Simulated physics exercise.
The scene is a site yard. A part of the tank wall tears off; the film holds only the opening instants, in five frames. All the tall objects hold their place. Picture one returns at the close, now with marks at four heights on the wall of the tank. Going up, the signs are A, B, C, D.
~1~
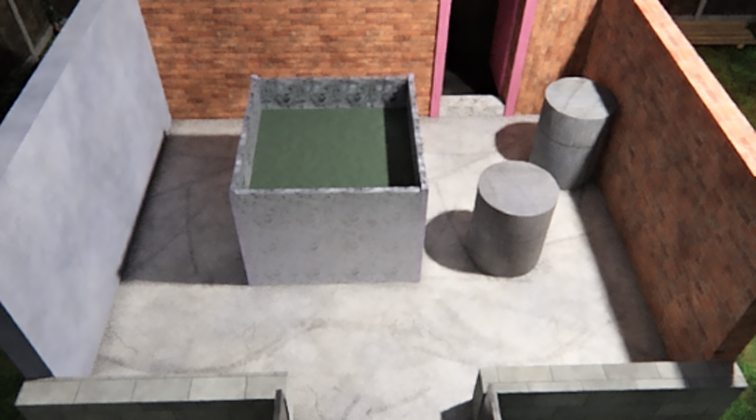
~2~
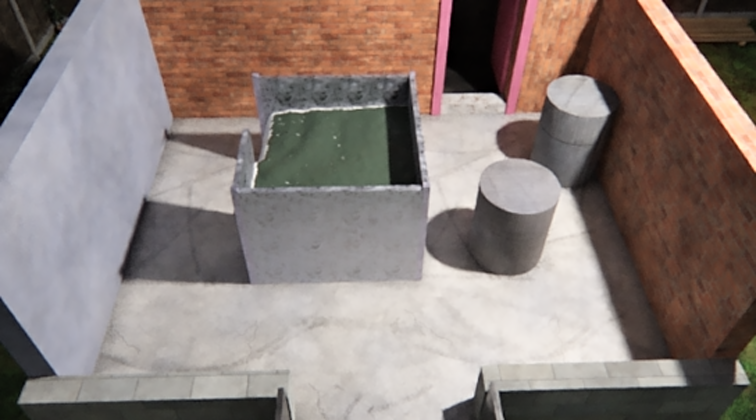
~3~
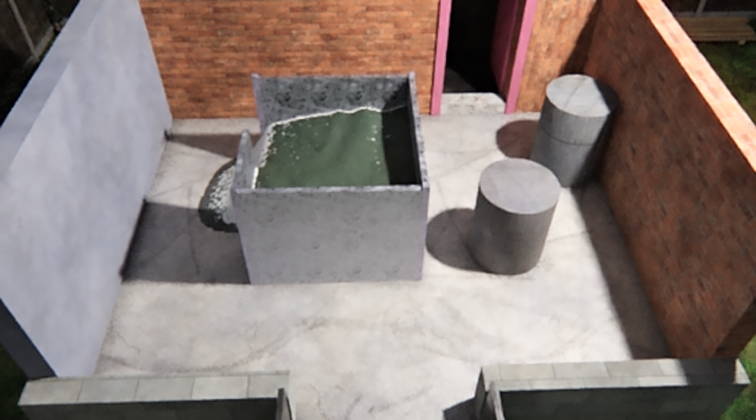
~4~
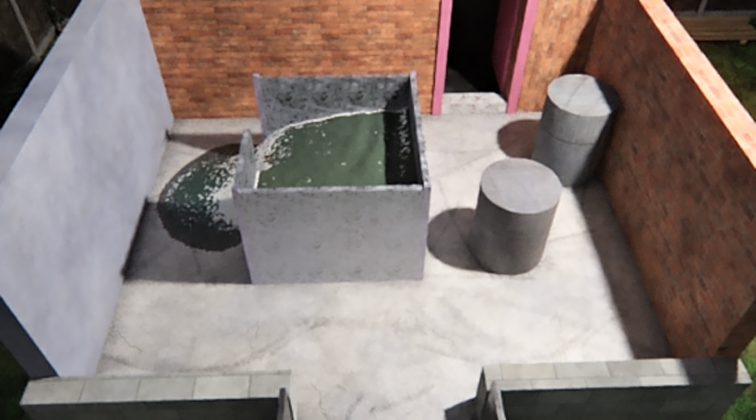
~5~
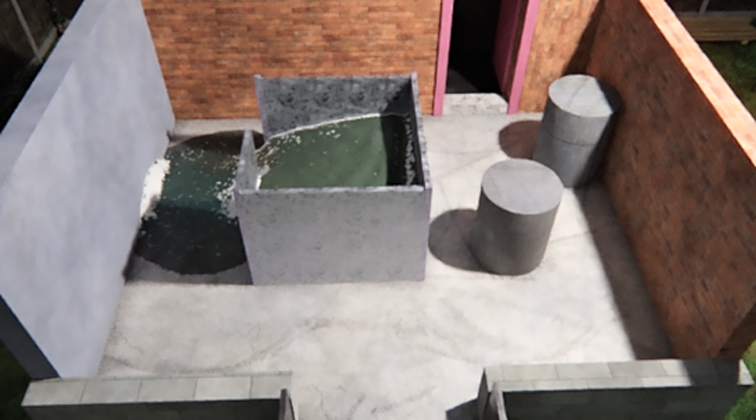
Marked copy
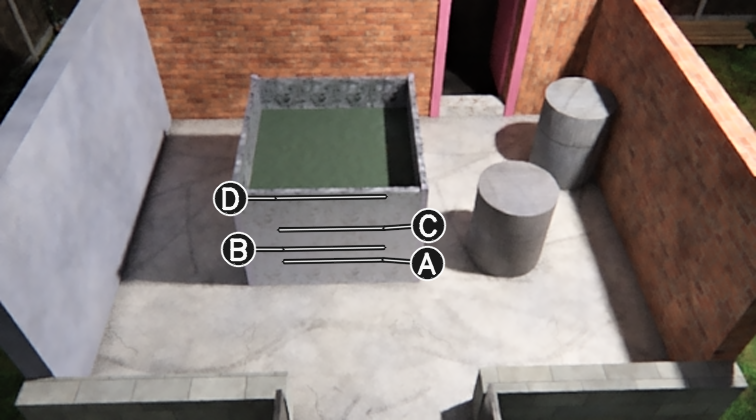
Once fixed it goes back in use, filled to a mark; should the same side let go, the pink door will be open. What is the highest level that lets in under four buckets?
Go for C.
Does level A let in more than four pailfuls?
No, not at all.
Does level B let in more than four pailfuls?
No, that is safe.
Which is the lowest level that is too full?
That would be D.
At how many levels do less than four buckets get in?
Three of them.
On the marked copy, A at (334, 260); B at (333, 248); C at (332, 229); D at (330, 197); from the bottom up A, B, C, D.
With A, nothing gets over.
With B, nothing gets over.
With C, a bucket or two gets in.
With D, about 9 bucketfuls get in.
